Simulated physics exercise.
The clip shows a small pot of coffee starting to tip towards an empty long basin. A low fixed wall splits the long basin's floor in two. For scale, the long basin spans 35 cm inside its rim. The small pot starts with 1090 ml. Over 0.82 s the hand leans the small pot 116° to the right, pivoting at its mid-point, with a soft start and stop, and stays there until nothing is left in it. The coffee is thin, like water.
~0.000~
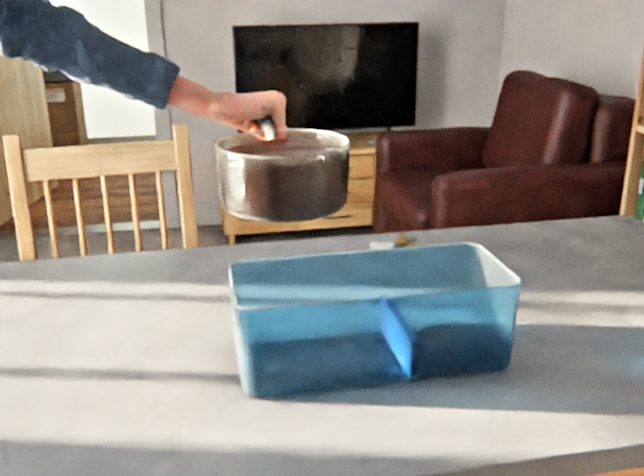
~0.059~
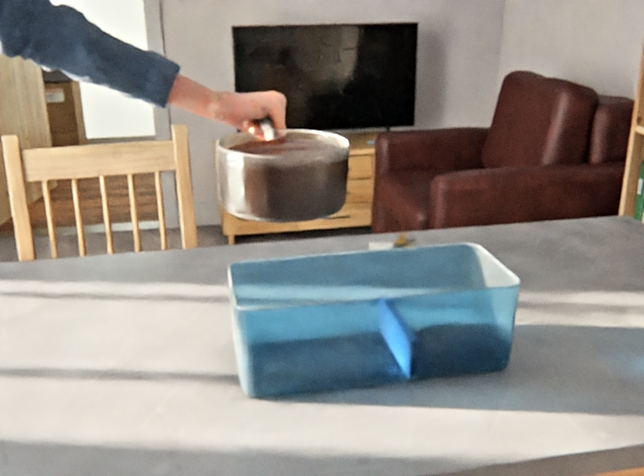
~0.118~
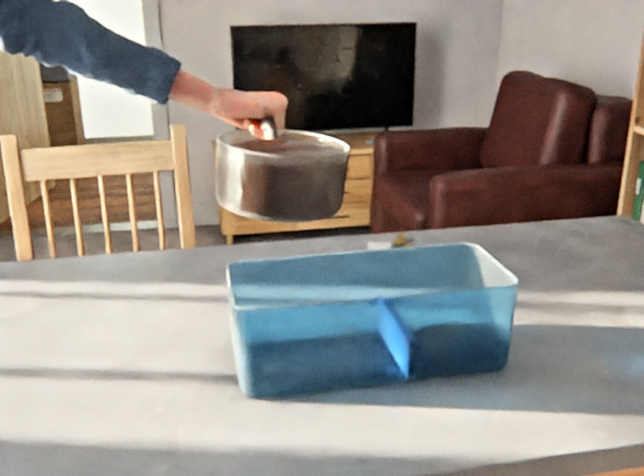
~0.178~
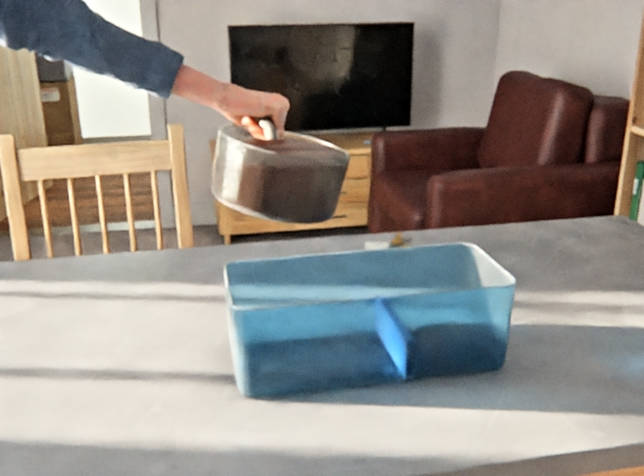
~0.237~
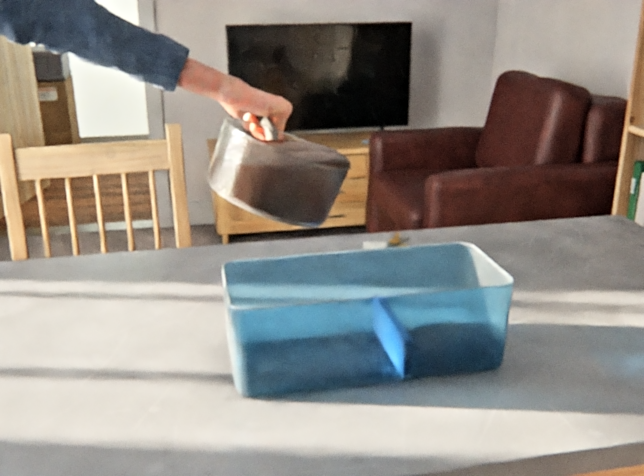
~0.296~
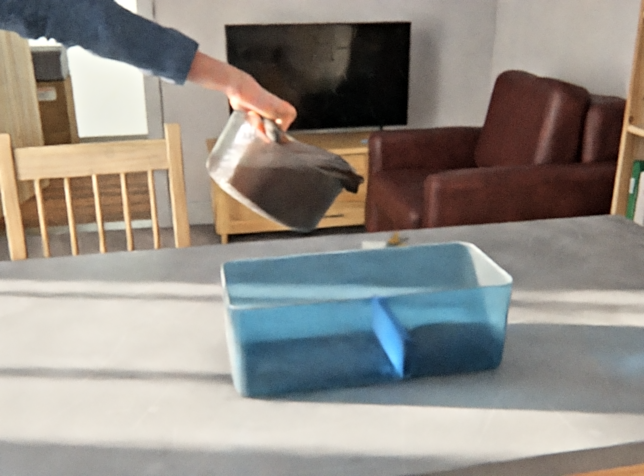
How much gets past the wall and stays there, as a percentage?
The far part has some 34 per cent.
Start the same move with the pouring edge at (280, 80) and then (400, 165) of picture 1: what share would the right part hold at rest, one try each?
In turn about 10 and 70 per cent.
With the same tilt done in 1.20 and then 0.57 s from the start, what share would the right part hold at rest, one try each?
In turn about 50 and 25 per cent.
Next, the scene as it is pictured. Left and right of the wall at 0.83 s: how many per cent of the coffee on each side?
Some 58 per cent left and 34 right.
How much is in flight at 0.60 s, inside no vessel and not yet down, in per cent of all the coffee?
Near 34 in a hundred.
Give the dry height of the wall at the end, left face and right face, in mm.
Some 30 mm on the left and 34 mm on the right.
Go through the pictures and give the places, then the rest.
In the first picture, it leans 0°; its right rim is at (347, 141); the coffee meets the walls at (220, 155) and (344, 148); the long basin's rim runs from (233, 286) to (499, 263); the wall's top is at (398, 317).
In the second picture, it leans 1°; its right rim is at (347, 143); the coffee meets the walls at (219, 154) and (344, 149).
In the third picture, it leans 6°; its right rim is at (347, 147); the coffee meets the walls at (219, 153) and (344, 150).
In the fourth picture, it leans 13°; its right rim is at (347, 155); the coffee meets the walls at (218, 153) and (344, 151).
In the fifth picture, it leans 22°; its right rim is at (346, 166); the coffee meets the walls at (216, 154) and (347, 160); 2 per cent is over the edge.
In the sixth picture, it leans 33°; its right rim is at (344, 178); the coffee meets the walls at (212, 154) and (342, 170); 7 per cent is over the edge.
Then, 0.60 s in, the tilt is 97° and 20 per cent is still to pour, 18 is left of the wall and 27 right of it.
Then, 0.83 s in, the tilt is 116° and 2 per cent is still to pour, 58 is left of the wall and 33 right of it.
Then, 1.06 s in, the tilt is 116° and 0 per cent is still to pour, 62 is left of the wall and 34 right of it.
Then, 1.32 s in, the tilt is 116° and 0 per cent is still to pour, 63 is left of the wall and 34 right of it.
Finally, 63 per cent lies left of the wall, 34 right of it and 3 outside.
